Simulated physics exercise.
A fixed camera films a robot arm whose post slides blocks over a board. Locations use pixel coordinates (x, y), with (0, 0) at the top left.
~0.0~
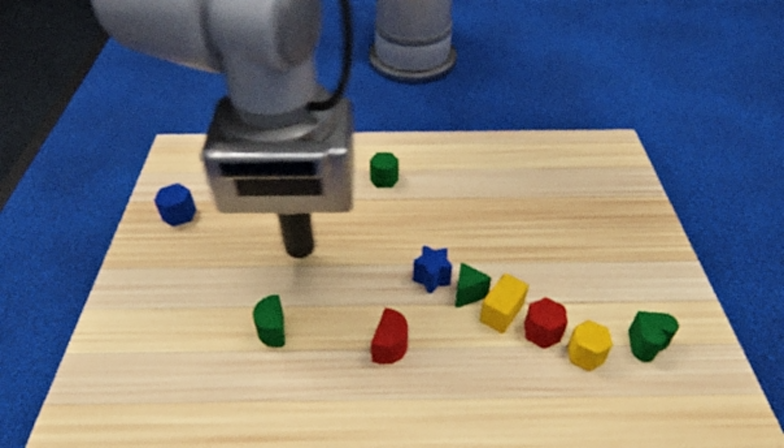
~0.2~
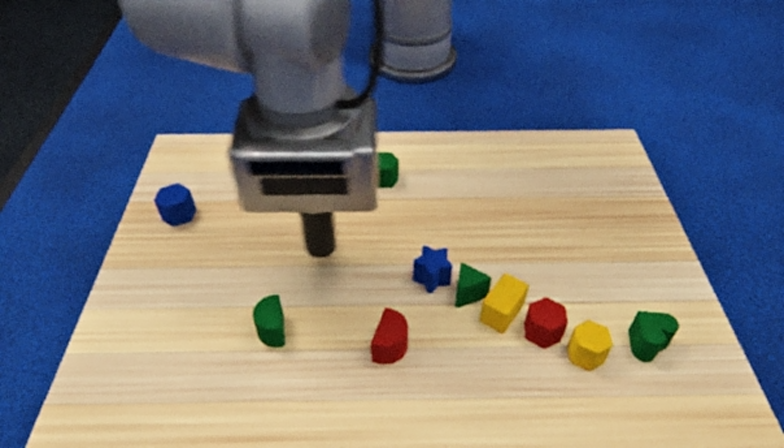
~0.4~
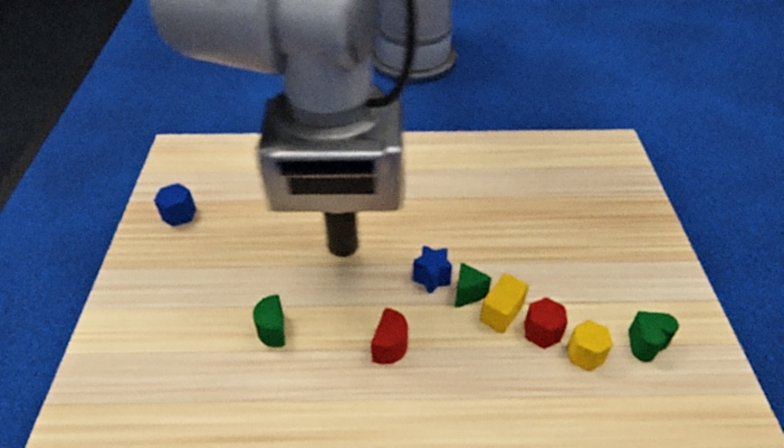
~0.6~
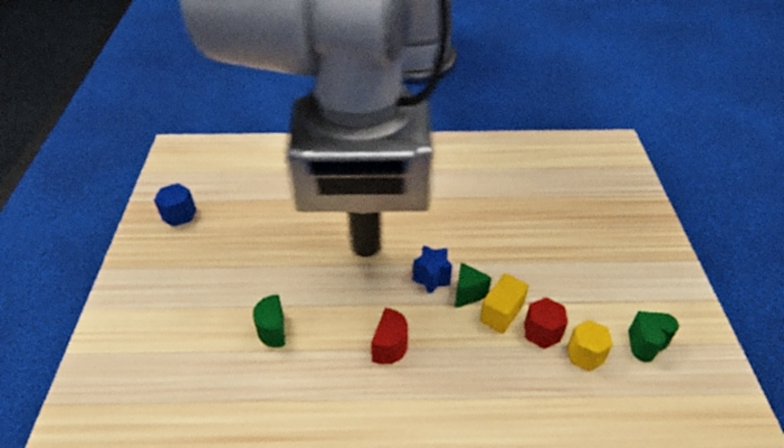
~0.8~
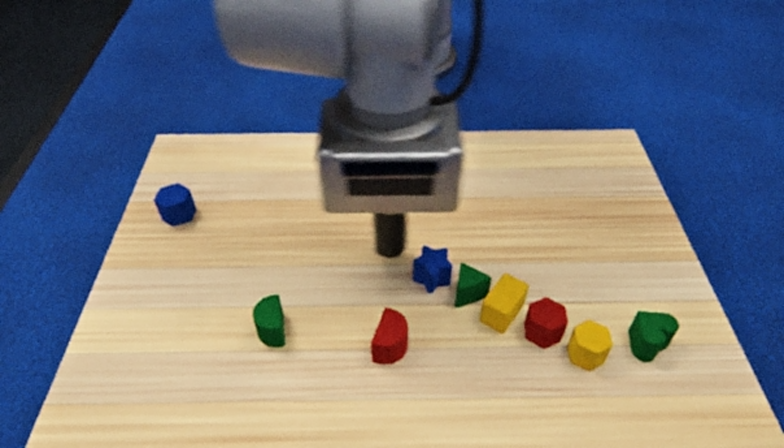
On a pale wooden board over blue fabric, a grey robotic arm holds a dark post upright among scattered red, green, blue and yellow blocks. The arm glides steadily to the right, passing in front of a green block at the back, and the post nears the blue star while every block stays still.
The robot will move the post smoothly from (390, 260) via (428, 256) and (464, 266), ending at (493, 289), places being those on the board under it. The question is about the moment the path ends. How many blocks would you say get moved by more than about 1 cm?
The push will move two blocks.
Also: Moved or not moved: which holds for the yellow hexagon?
It is not moved.
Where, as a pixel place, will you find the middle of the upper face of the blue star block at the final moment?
My estimate: (457, 269).
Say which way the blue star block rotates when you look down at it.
Answer: Clockwise.
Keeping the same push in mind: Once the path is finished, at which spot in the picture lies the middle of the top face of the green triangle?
In the picture, that point is around (474, 293).
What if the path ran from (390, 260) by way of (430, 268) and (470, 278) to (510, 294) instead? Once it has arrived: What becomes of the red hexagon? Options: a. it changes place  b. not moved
My answer is option a.
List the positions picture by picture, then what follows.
Post's lower end (300, 247); blue star block (434, 258); green triangle (471, 276); yellow rectangular block (506, 293); red hexagon (549, 313); yellow hexagon (594, 336), in the first picture.
Post (321, 246); blocks still, in the second picture.
Post (343, 246); blocks still, in the third picture.
Post (366, 246); blocks still, in the fourth picture.
Post (390, 247); blue star block (434, 258); green triangle (471, 276); yellow rectangular block (506, 293); red hexagon (549, 313); yellow hexagon (594, 336), in the fifth picture.
The first path, step by step. One third of the way, post (429, 242); blue star block (442, 260), turned 35° clockwise.
Two thirds of the way, post (467, 253); blue star block (454, 267), turned 95° clockwise; green triangle (477, 290), turned 30° anticlockwise.
At the end, post (496, 275); blue star block (457, 269), turned 125° clockwise; green triangle (474, 293), turned 50° anticlockwise; yellow rectangular block (511, 296), turned 15° clockwise; red hexagon still; yellow hexagon still.
